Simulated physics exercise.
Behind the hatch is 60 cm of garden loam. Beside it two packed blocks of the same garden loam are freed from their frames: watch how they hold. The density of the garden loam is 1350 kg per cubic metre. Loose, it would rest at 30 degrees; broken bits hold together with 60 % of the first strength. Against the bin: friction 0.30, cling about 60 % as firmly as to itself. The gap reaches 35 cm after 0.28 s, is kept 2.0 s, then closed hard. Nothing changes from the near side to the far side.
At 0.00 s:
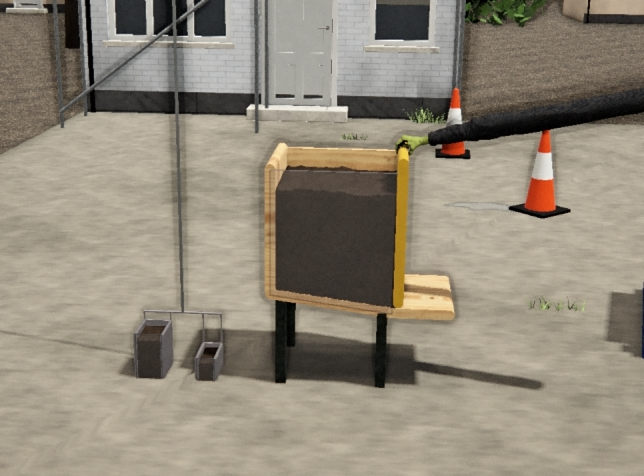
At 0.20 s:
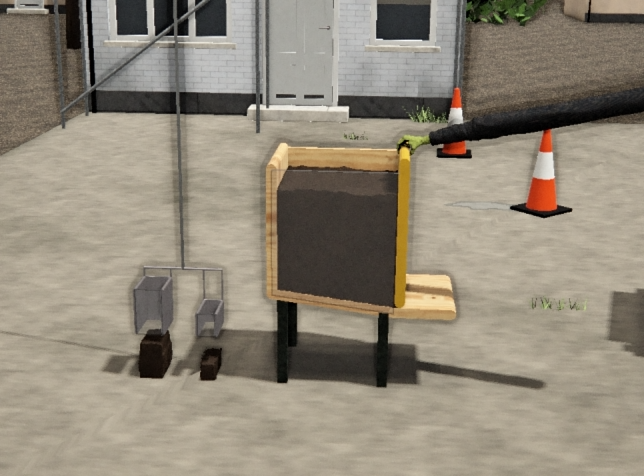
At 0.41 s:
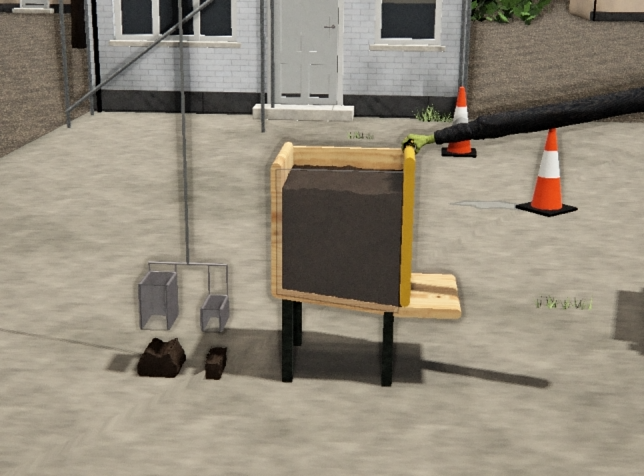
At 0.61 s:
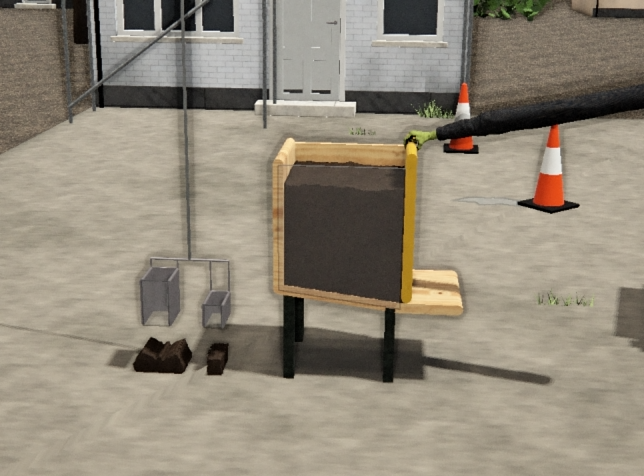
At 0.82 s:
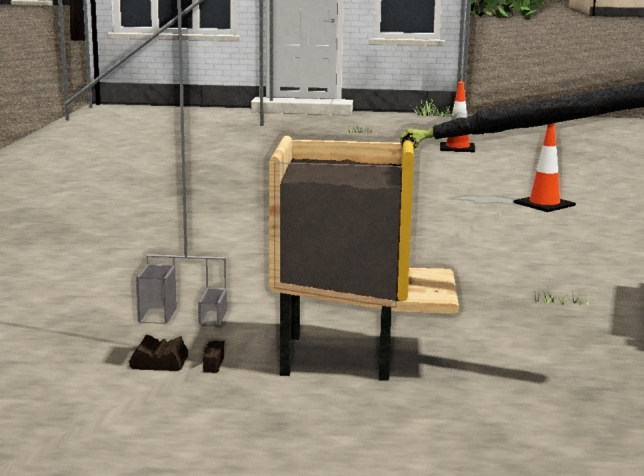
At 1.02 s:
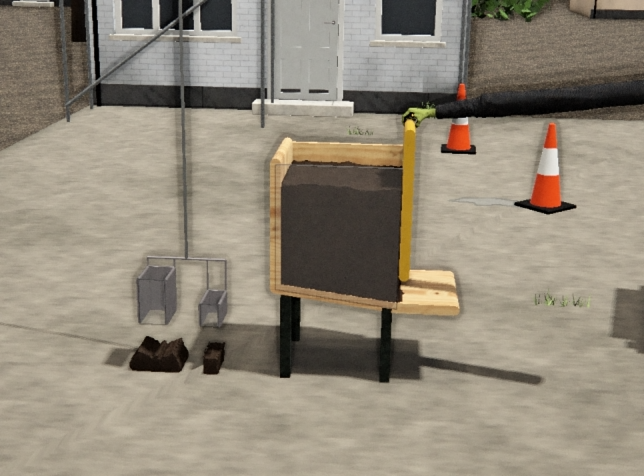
The footage shows two small blocks of dark soil left standing as their open metal holders rise; the larger left one crumbles into a low heap, then a black-sleeved arm raises the yellow hatch of a soil-filled wooden bin.
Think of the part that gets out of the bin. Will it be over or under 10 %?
The part that gets out of the bin is over 10 %.
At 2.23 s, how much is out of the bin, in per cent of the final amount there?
About 80 %.
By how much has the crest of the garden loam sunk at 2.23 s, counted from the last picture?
About 2 cm.
By 1.58 s, the hatch is 35 cm open and 9 % is out.
By 2.23 s, the hatch is 35 cm open and 21 % is out.
By 2.88 s, the hatch is 35 cm open and 23 % is out.
By 3.53 s, the hatch is 9.0 cm open and 27 % is out.
By 4.28 s, at the end, the hatch is shut and 28 % is out.
